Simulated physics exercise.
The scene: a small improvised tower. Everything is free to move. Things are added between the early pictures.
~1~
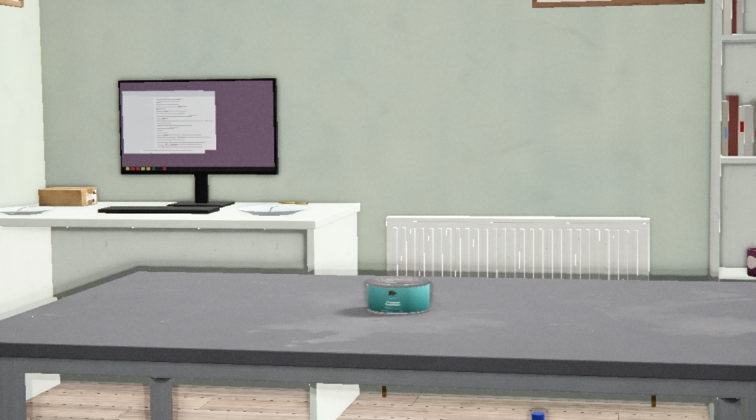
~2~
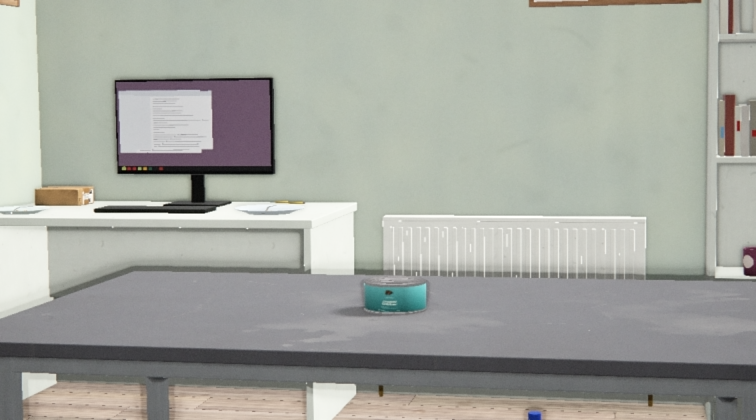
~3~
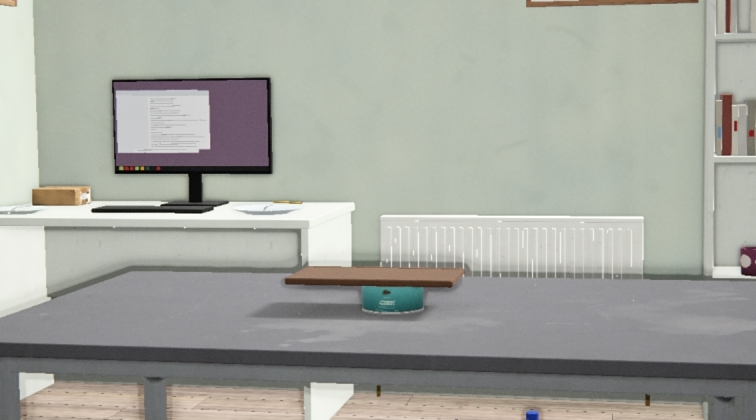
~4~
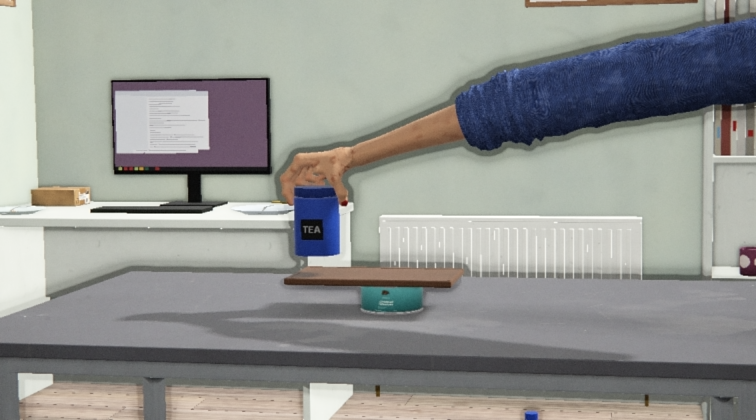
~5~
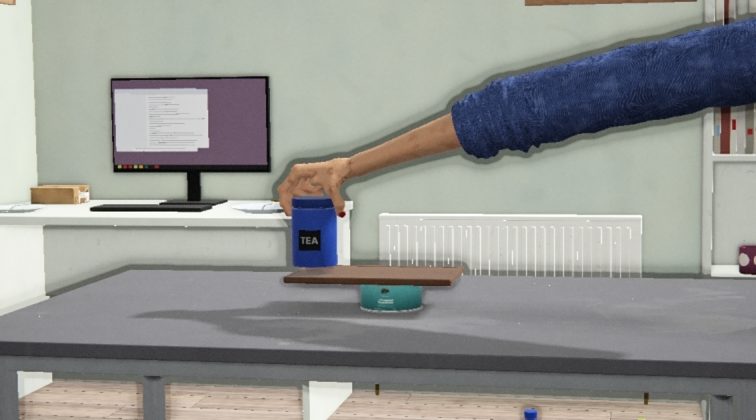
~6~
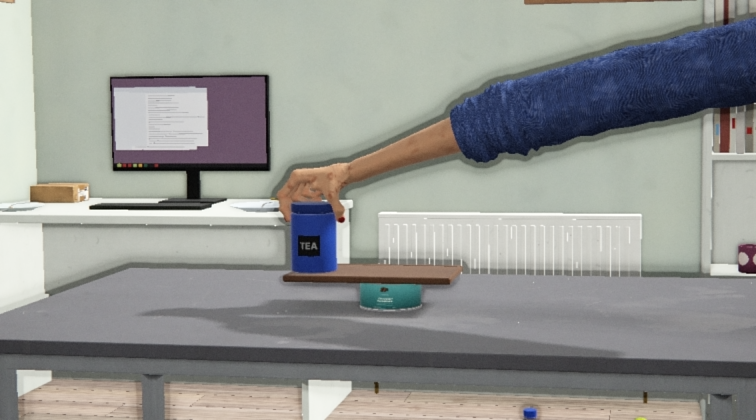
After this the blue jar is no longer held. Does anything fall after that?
It gives way.
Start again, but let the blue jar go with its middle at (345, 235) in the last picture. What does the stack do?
Then it gives way.
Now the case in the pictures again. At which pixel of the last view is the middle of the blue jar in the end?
At about (260, 281).
Then, 0.30 s past the last view, blue jar now fallen; brown lid rocked 27° from its first pose.
Then, 0.40 s past the last view, brown lid rocked 22° from its first pose.
Then, 1.20 s past the last view, nothing new.
Finally, fallen, blue jar; the other 2 still in place. Final places as the last picture's camera would see them, blue jar near (260, 281). The stack loses its balance.
